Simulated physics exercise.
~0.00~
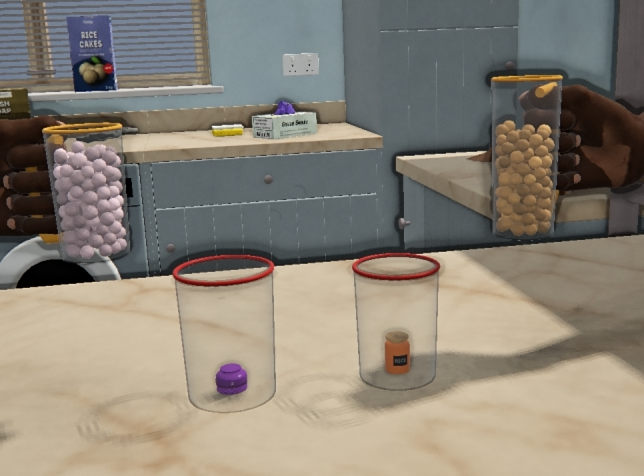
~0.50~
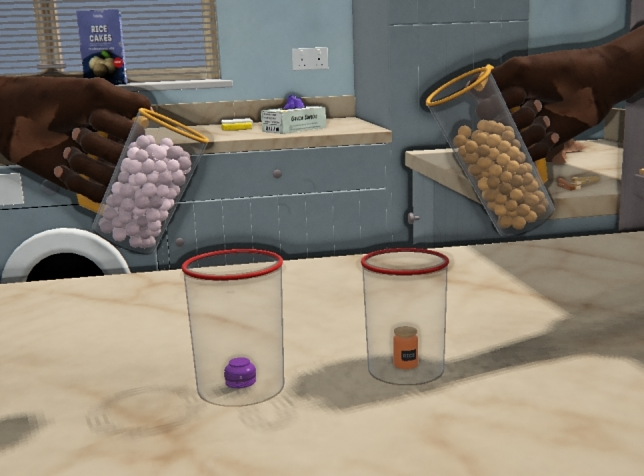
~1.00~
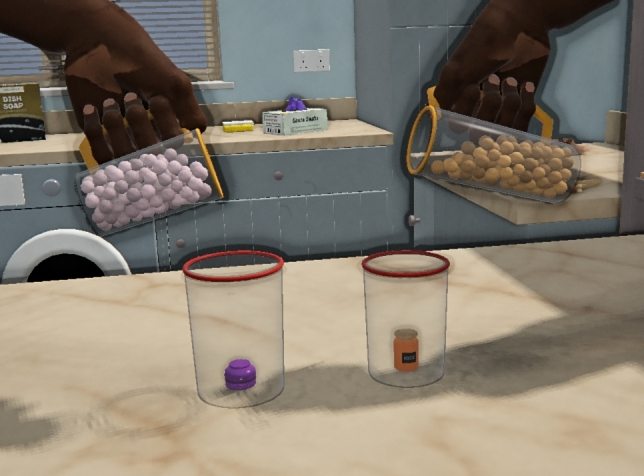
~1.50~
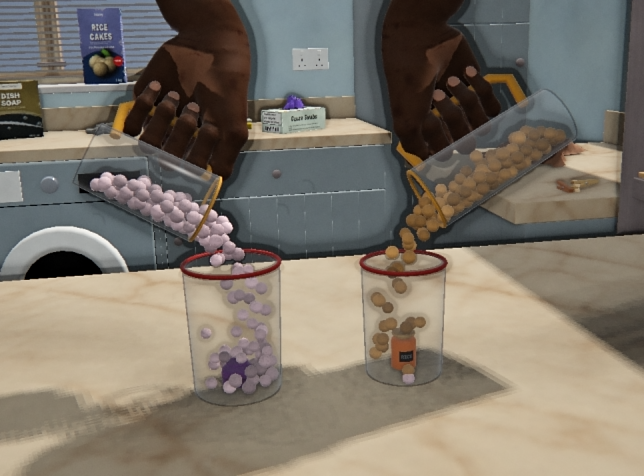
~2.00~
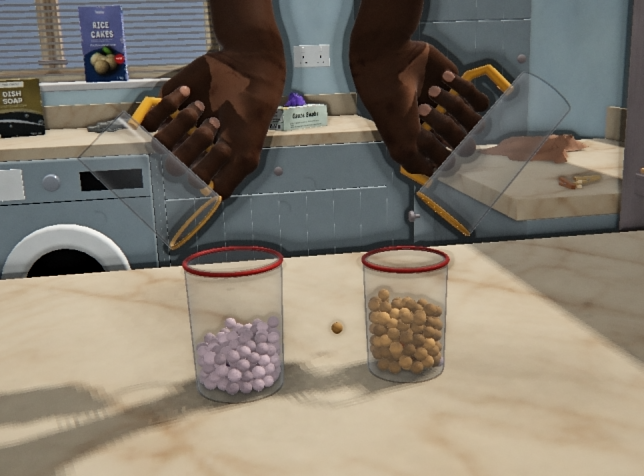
Two hands tip cups of pink and orange balls into clear containers, burying the small jars inside.
